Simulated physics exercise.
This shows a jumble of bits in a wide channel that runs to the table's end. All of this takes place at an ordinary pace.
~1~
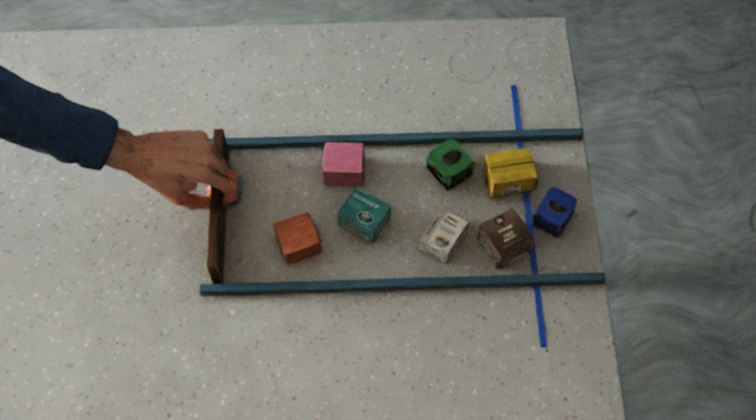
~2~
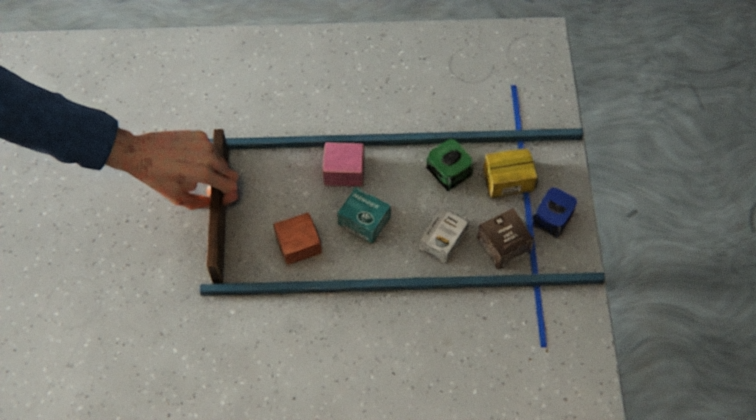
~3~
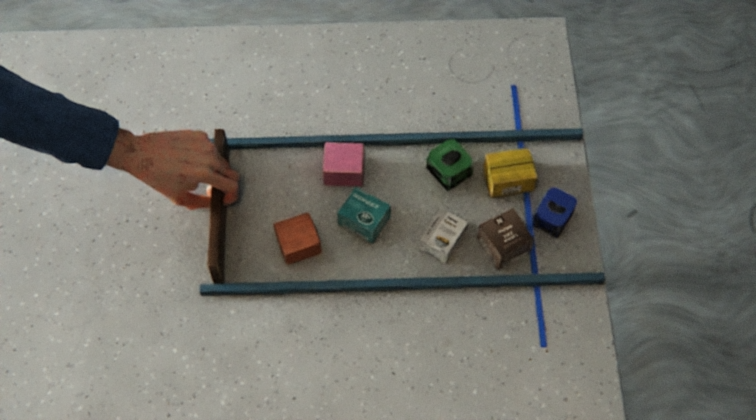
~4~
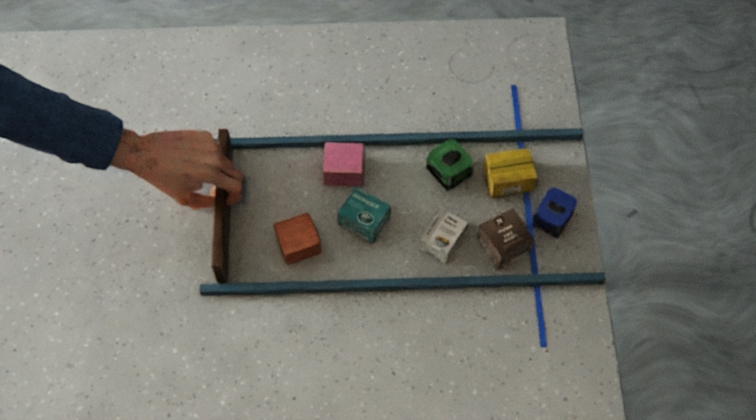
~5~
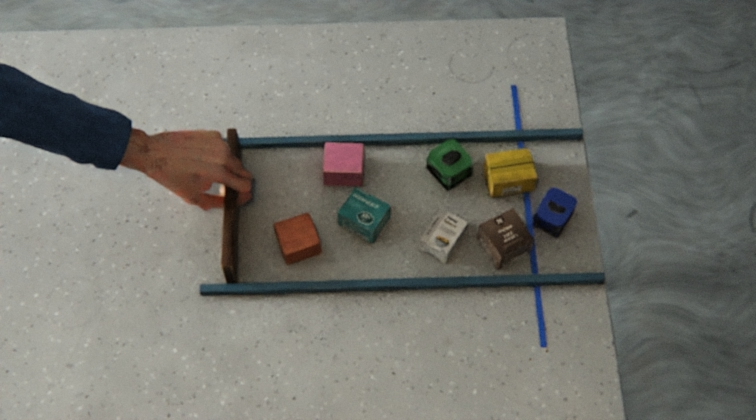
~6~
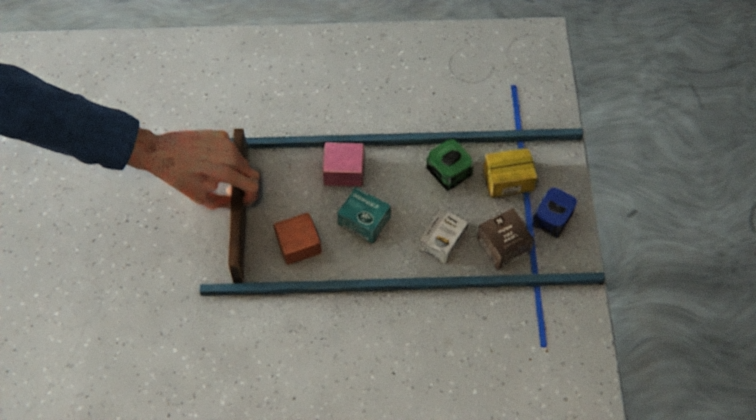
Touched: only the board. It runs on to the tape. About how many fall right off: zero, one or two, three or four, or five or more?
Once the push stops, three or four will be gone from the table.
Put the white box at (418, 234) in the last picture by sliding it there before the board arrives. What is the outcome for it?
That one is safe.
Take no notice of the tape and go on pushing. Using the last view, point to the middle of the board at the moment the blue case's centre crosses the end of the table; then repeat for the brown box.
For the blue case, about (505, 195); for the brown box, about (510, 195).
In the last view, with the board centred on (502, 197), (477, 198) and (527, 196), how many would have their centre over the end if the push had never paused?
Respectively, 1, 0 and 3.
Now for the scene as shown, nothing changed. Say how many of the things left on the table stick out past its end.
It would come to 2.
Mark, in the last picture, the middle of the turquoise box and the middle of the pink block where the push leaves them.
Listed as asked: First (549, 195), and then (543, 157).
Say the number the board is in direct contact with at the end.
At rest, 3 are in contact.
Early on, none off yet; blue case at rest near (555, 213); yellow box at rest near (510, 173); brown box at rest near (505, 239).
Finally, the number that fall off is three or four; lost, brown box, yellow box and blue case.
